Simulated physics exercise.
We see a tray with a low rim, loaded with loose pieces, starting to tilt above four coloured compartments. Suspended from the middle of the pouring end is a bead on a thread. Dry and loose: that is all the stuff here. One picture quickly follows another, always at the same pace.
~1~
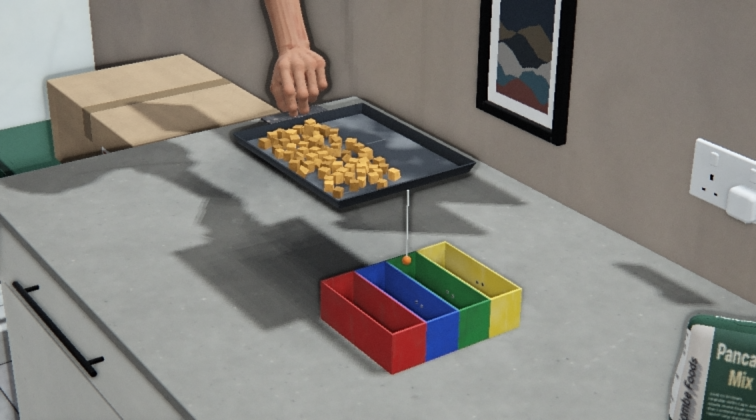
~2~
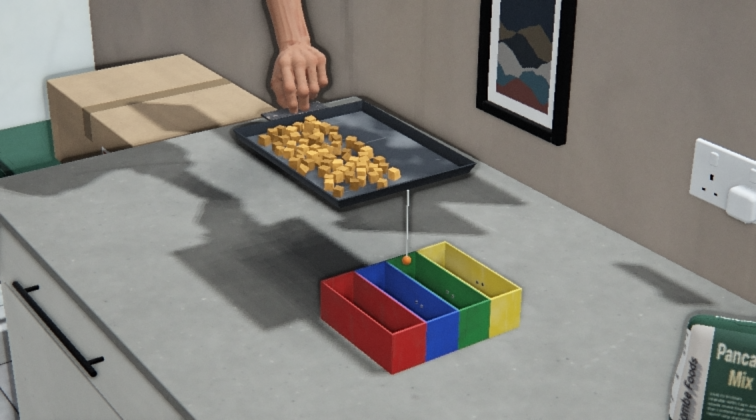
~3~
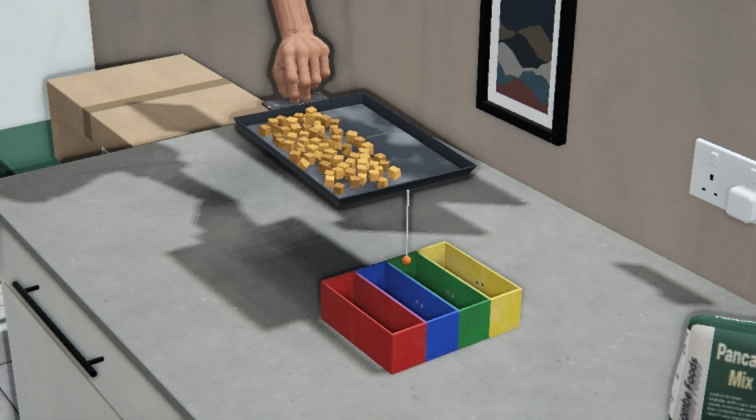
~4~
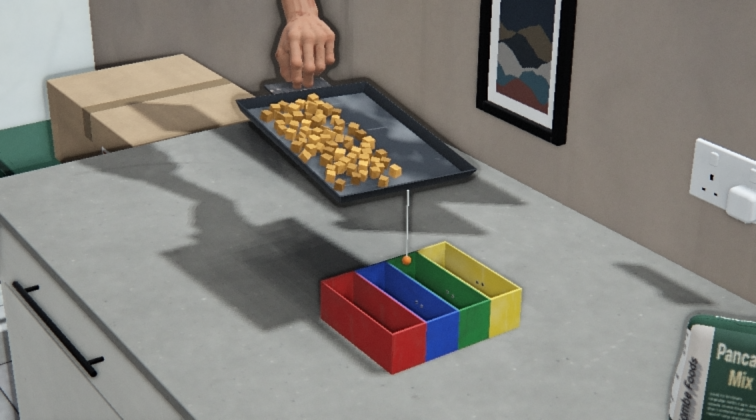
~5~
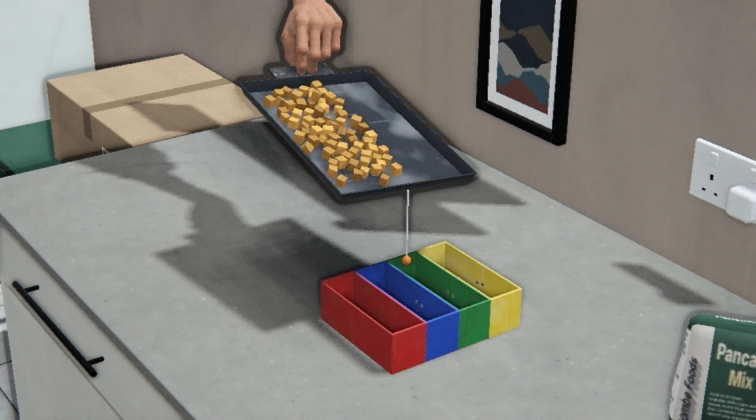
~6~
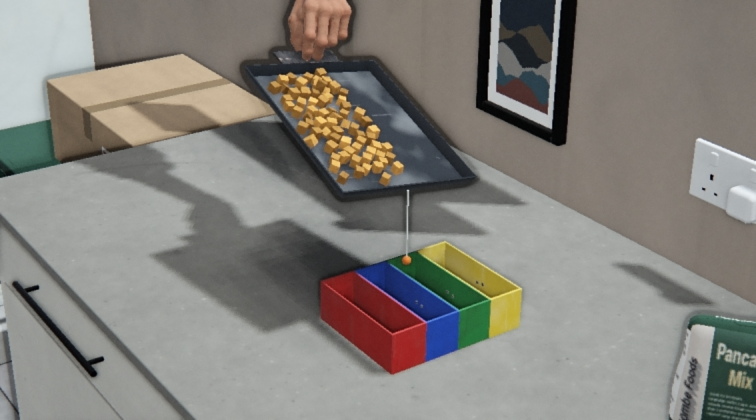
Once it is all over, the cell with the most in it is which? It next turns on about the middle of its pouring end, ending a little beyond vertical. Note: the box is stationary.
It is the yellow cell that has the most.
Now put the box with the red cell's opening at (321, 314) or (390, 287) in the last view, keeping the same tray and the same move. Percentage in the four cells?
The first comes to 10 percent and the second to 90 percent.
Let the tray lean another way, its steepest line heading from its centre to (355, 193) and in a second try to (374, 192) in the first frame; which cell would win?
In order, it comes out as that red cell and the red one.
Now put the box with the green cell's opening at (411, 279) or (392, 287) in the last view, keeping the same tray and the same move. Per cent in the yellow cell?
In the first position around 20 percent, in the second around 10 percent.
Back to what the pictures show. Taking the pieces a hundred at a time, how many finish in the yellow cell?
Close to 30 per cent.
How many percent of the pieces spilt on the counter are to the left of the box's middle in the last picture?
Roughly 0 percent.
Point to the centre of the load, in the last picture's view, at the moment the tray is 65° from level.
Look about (450, 189) in the last picture.
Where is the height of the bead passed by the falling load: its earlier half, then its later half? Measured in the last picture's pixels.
It goes through near (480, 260) first, then near (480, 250).
Soon after the last picture, tray tipped steeply; about two thirds on the tray; a small part in the yellow cell; a stray few in the green cell; about a third falling or outside the box.
A little later, tray tipped past a quarter turn; about a third in the yellow cell; about a quarter in the green cell; a stray few in the blue cell; about half falling or outside the box.
Later still, tray tipped past a quarter turn; about a third in the yellow cell; about a quarter in the green cell; a stray few in the blue cell; about half falling or outside the box.
At rest, tray tipped past a quarter turn; about a third in the yellow cell; about a quarter in the green cell; a stray few in the blue cell; none in the red cell; about half outside the box.
